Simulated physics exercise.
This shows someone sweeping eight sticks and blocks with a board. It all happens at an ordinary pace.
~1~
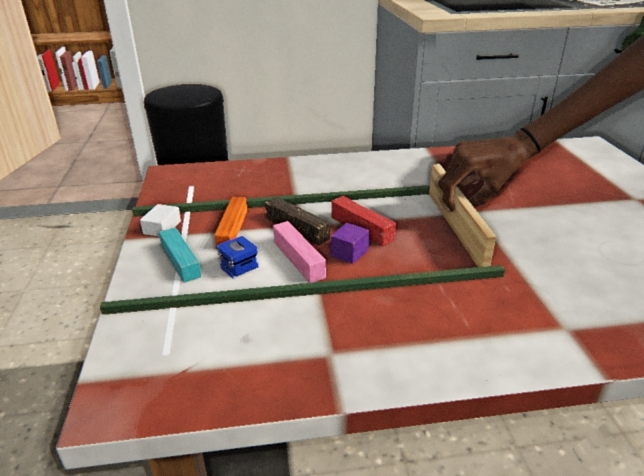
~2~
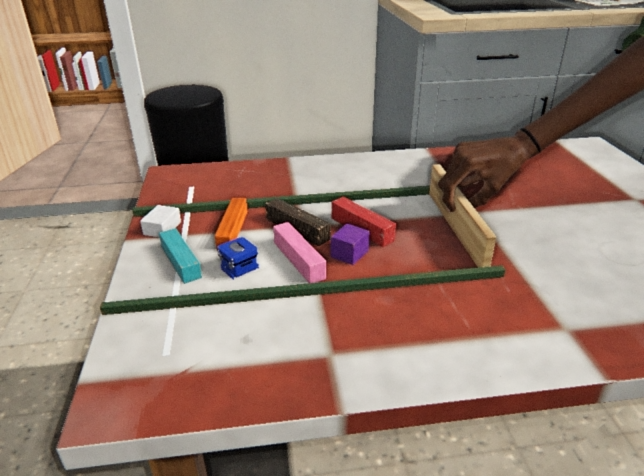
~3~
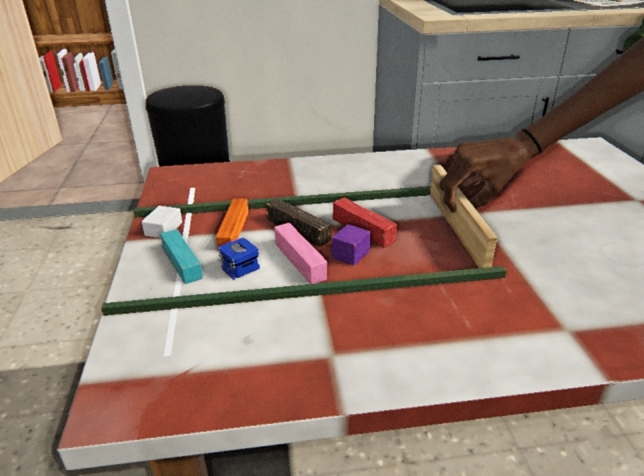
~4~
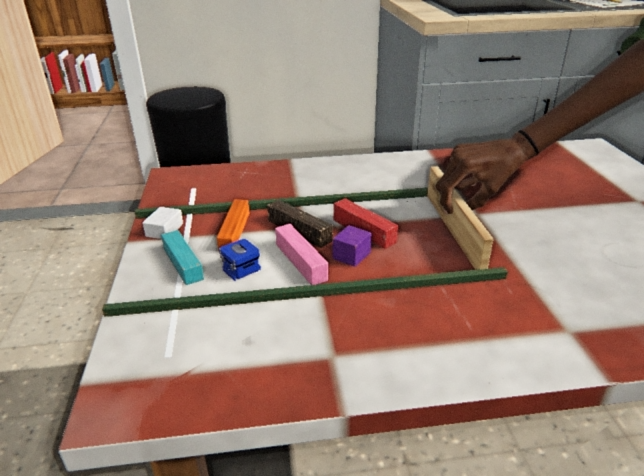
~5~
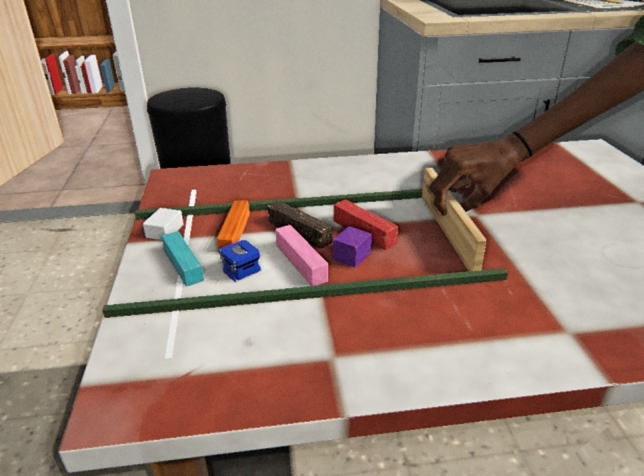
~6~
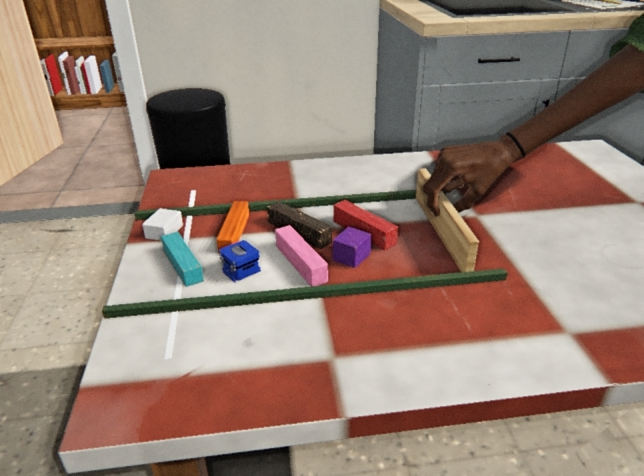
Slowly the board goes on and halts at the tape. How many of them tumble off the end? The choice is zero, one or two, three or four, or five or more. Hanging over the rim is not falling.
As it turns out, the number that fall off is one or two.
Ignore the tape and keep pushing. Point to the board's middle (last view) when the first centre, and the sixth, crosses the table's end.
At (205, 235) for the first, at (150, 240) for the sixth.
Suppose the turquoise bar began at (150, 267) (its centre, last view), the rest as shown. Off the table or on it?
From there it comes down.
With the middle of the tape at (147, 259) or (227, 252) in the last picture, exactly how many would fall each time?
The counts: 6 and 0.
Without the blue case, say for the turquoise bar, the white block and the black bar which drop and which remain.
The turquoise bar goes over, the white block comes down, the black bar remains up.
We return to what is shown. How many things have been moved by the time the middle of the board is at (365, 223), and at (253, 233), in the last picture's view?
First 2, then 7.
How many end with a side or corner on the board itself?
In contact: 2.
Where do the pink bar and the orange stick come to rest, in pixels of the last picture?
The pink bar stops around (136, 274); the orange stick around (136, 232).
A little later, none off yet; white block at rest near (163, 225); turquoise bar at rest near (182, 258); orange stick at rest near (234, 227).
Next, none off yet; white block at rest near (163, 225); turquoise bar moving near (172, 260); orange stick shifted a little near (212, 227).
When it is over, the number that fall off is one or two; down, turquoise bar and white block.
